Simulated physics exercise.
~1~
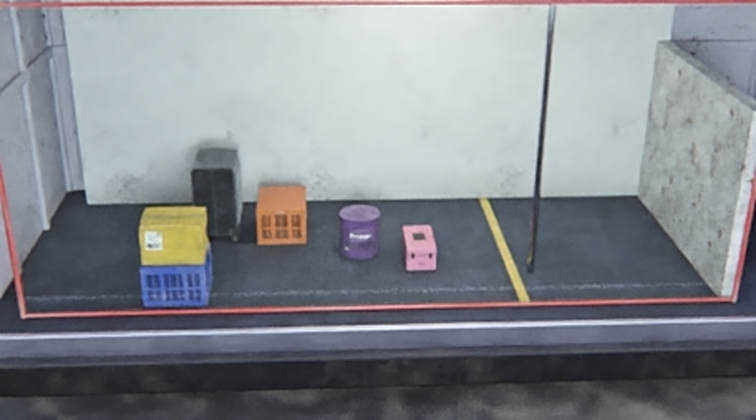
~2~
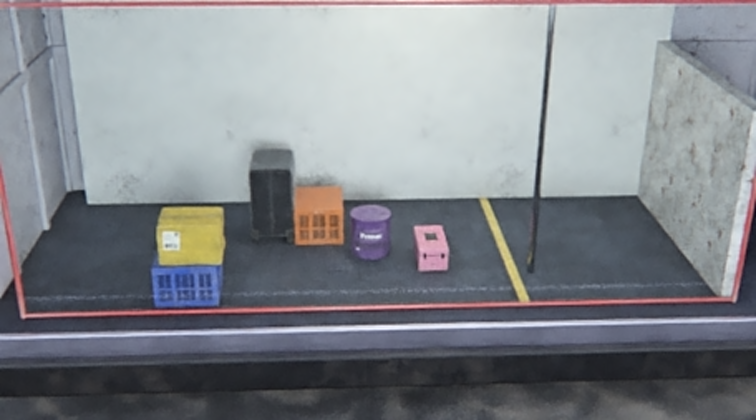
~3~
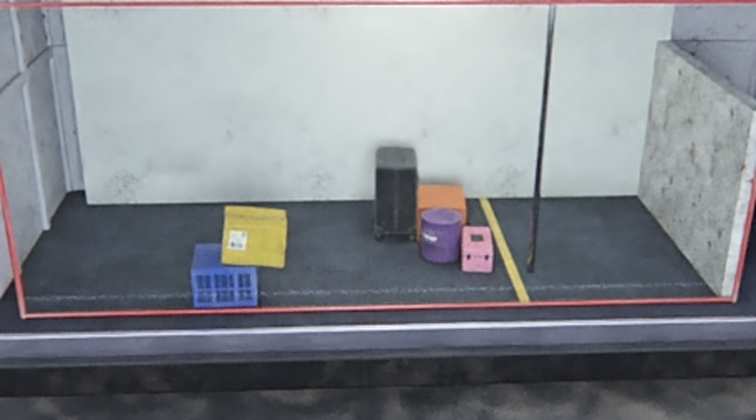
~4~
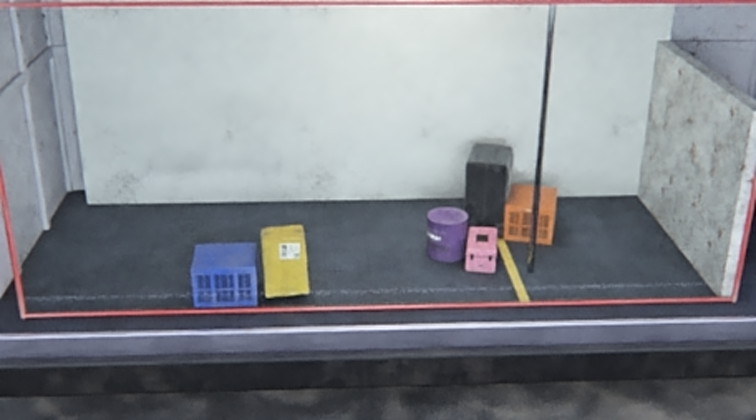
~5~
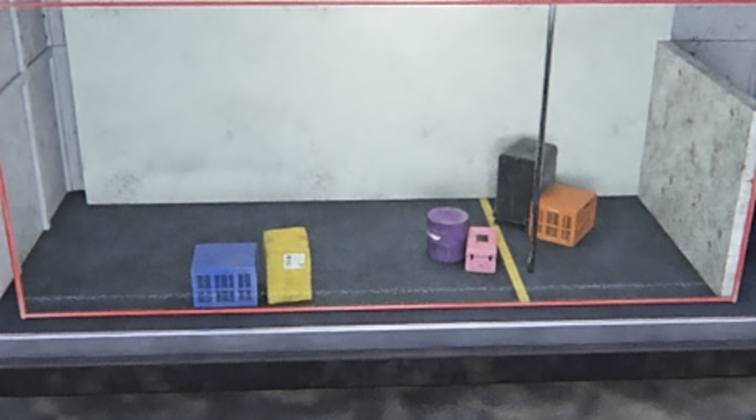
The clip opens on a dark-floored bay with a yellow carton atop a blue crate at left, and a black wheeled case, orange crate, purple bucket and pink toolbox standing to the right. Everything begins sliding right toward a yellow line. The case and orange crate close in on the bucket and toolbox, while the carton slips over the blue crate's edge. The carton tips down onto the floor, and the case and orange crate travel farther right. Finally, those two rest beyond the line, while the bucket, toolbox, upended carton and blue crate stay short of it.
